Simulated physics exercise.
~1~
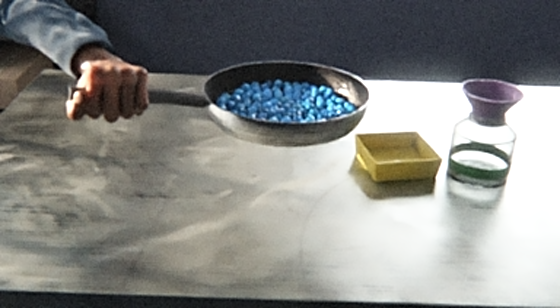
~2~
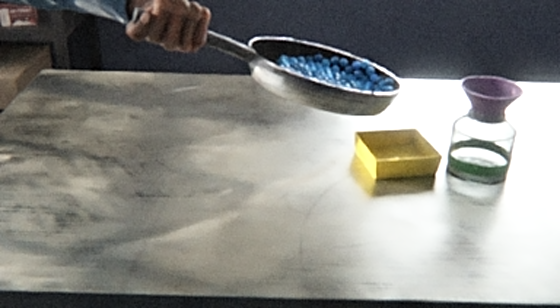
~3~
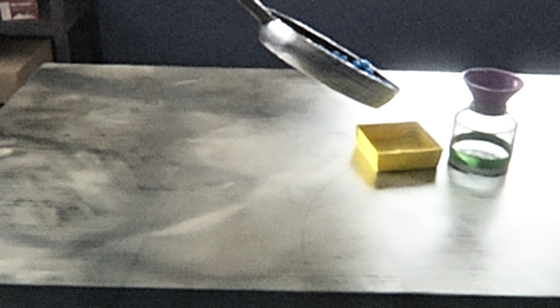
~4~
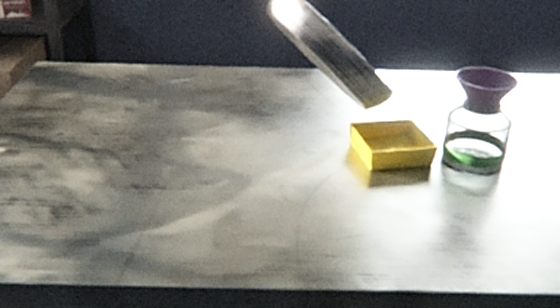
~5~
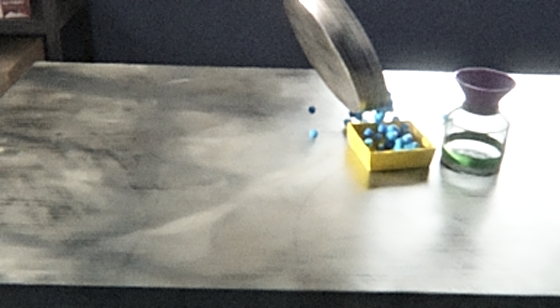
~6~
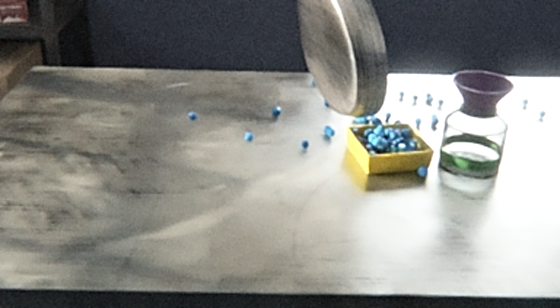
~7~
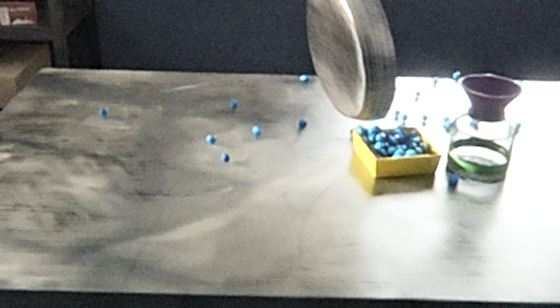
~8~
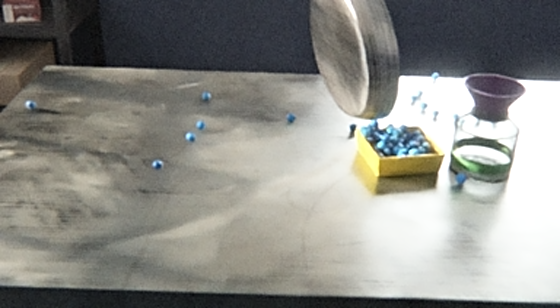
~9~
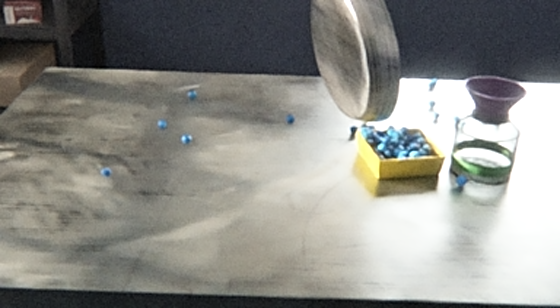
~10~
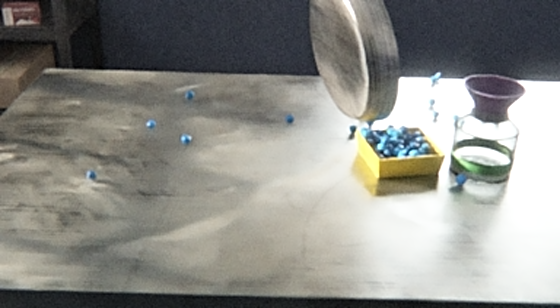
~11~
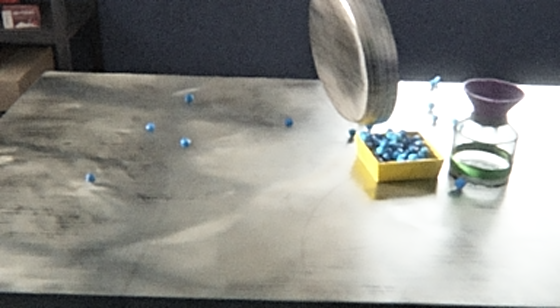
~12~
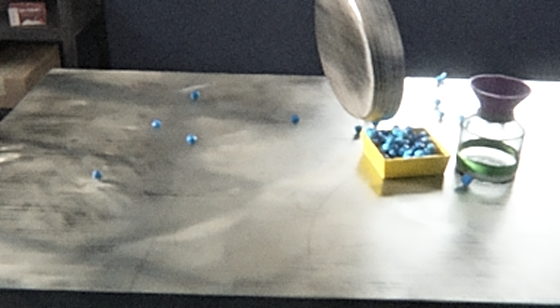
On a grey tabletop, a hand tips a pan of small blue balls over a yellow tin beside a jar topped with a purple funnel. Most pour into the tin, while others bounce and roll across the table, ending scattered around as the emptied pan stays tilted above.
